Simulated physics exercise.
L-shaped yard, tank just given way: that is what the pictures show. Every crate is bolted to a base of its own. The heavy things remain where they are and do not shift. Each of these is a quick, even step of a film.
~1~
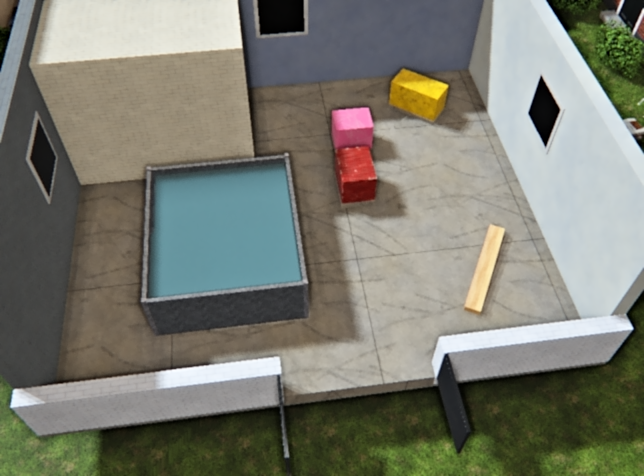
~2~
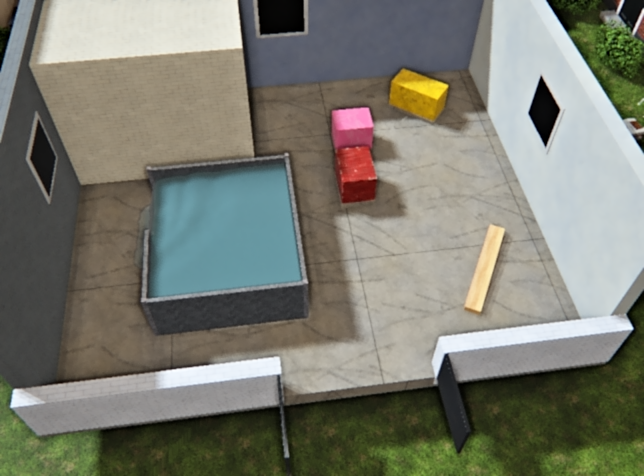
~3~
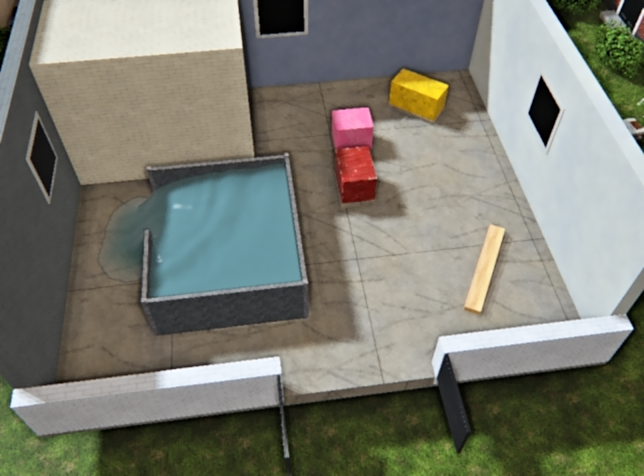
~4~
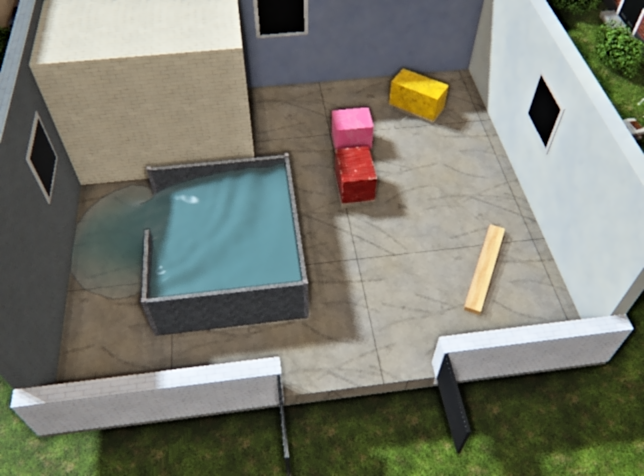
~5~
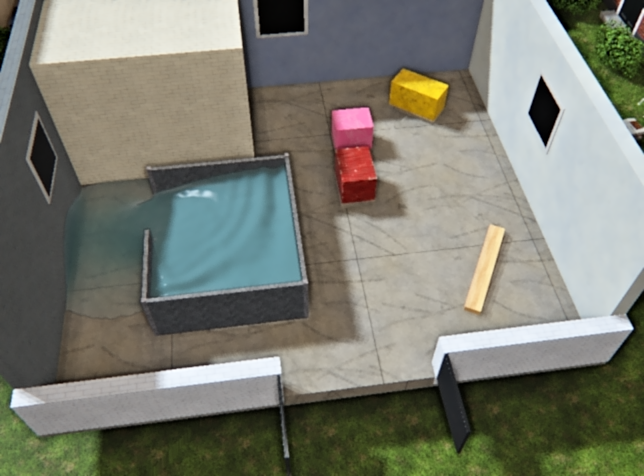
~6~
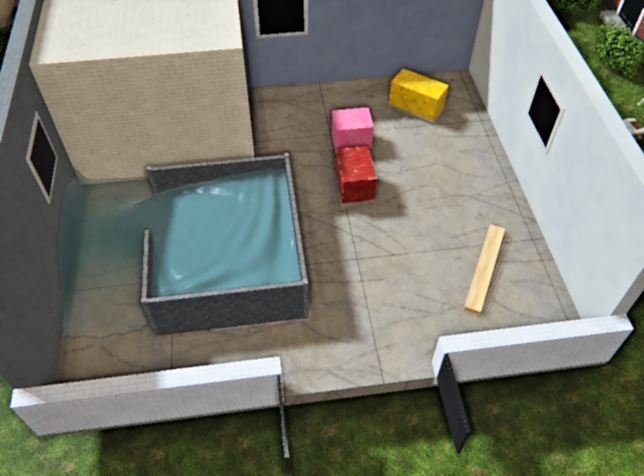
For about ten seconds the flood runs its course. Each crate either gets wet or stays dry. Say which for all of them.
Outcome: The yellow crate ends up with water on it; the pink crate ends up with water on it; the red crate ends up with water on it.
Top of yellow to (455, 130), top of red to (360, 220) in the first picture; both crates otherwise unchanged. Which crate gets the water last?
The red crate.
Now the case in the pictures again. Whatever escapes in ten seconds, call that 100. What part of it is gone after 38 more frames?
Near 35 in a hundred.
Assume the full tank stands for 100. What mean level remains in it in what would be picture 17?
Around 58 in a hundred, give or take.
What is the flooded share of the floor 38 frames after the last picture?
Roughly 90 %.
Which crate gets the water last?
I'd go with the yellow one.
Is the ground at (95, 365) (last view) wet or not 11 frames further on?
Lab note: Spot reads soaked.
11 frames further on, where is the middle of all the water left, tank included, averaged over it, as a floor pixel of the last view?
Centre of mass: Roughly (186, 256).
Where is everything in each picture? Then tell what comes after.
Still water in the open tank at (222, 225), in the first picture.
Water pours out at (157, 222) and has run to a hidden place, in the second picture.
The front is at (109, 268), out from the gap at (158, 225), in the third picture.
The front is at (72, 263), out from the gap at (158, 226), in the fourth picture.
The front is at (81, 193), out from the gap at (158, 226), in the fifth picture.
The front is at (63, 330), out from the gap at (158, 226), in the sixth picture.
A moment on, water covers 15 % of the floor; the yellow crate not reached, the pink crate not reached, the red crate not reached.
Next, water covers 25 % of the floor; the yellow crate not reached, the pink crate not reached, the red crate water round its plinth.
Then, water covers 55 % of the floor; the yellow crate water round its plinth, the pink crate water round its plinth, the red crate water round its plinth.
Later, water covers 90 % of the floor; the yellow crate water round its plinth, the pink crate water round its plinth, the red crate water round its plinth.
In the end, water covers 100 % of the floor; the yellow crate was topped, the pink crate was topped, the red crate was topped.
